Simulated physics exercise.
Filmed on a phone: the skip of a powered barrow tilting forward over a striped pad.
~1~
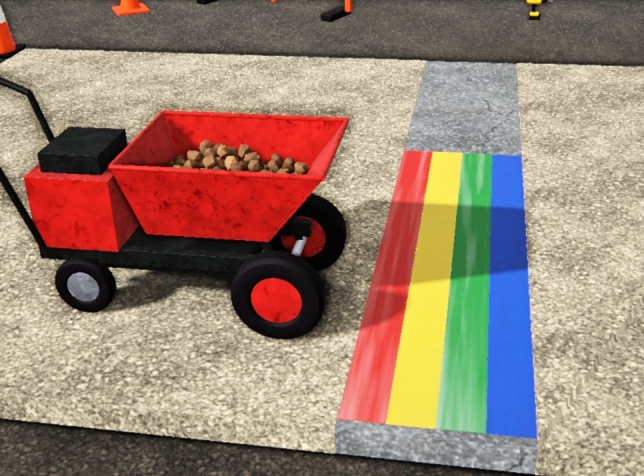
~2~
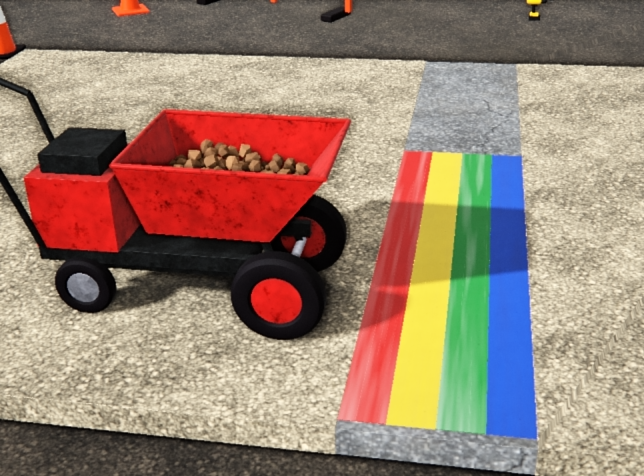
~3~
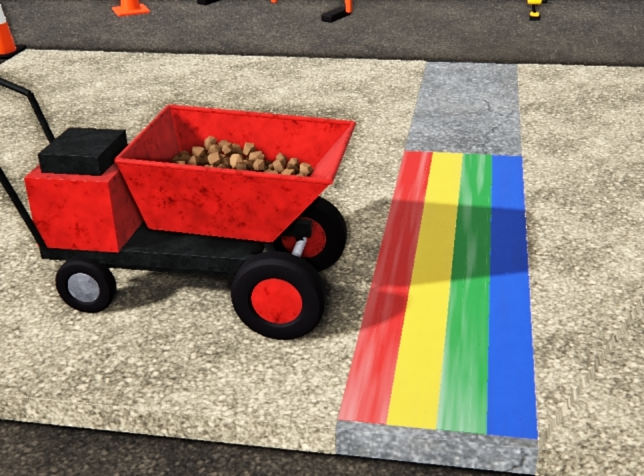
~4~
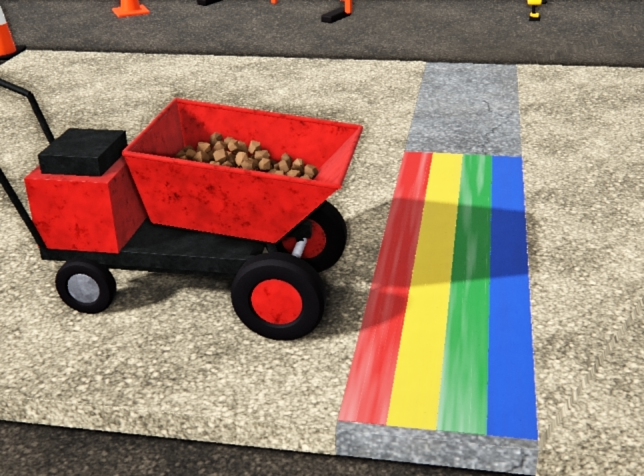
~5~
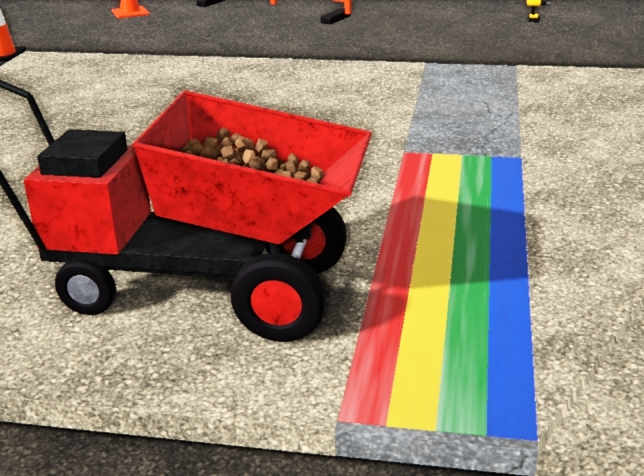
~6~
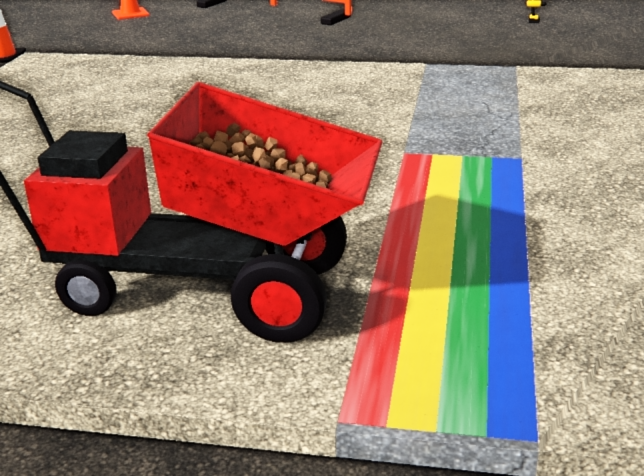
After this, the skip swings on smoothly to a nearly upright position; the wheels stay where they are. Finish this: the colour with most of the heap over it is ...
... Green.
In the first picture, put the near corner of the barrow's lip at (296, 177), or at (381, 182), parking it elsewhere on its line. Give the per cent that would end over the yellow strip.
Near 30 and 0 percent respectively.
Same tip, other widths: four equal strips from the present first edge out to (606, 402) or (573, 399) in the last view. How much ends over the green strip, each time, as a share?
30 % and 40 %.
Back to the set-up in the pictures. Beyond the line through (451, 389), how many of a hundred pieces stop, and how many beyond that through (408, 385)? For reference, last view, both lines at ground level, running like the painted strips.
Roughly 70 and 90 %.
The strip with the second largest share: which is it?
The strip in blue.
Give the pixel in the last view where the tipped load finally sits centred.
Near (487, 309).
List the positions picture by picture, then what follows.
Lip of the skip at (322, 178), level; top of the load at (216, 173), clay clods; red strip at (372, 373); yellow strip at (417, 377); green strip at (464, 382); blue strip at (511, 386), in the first picture.
Lip of the skip at (324, 180), level; top of the load at (217, 173), in the second picture.
Lip of the skip at (330, 182), tipped barely; top of the load at (209, 171), in the third picture.
Lip of the skip at (338, 187), tipped a little; top of the load at (214, 168), in the fourth picture.
Lip of the skip at (349, 194), tipped a little; top of the load at (208, 156), in the fifth picture.
Lip of the skip at (361, 203), tipped clearly; top of the load at (218, 150); red strip at (372, 377); yellow strip at (418, 381); green strip at (464, 385); blue strip at (511, 389), in the sixth picture.
Soon, skip tipped steeply; all in the skip.
A while on, skip tipped right over; most in the skip; a small part over the yellow strip; a small part over the green strip.
Towards the end, skip tipped right over; a small part in the skip; a small part over the yellow strip; about a third over the green strip; about a quarter over the blue strip; a small part off the paint.
Finally, skip tipped right over; a small part in the skip; none over the red strip; a small part over the yellow strip; about a third over the green strip; about a quarter over the blue strip; about a quarter off the paint.
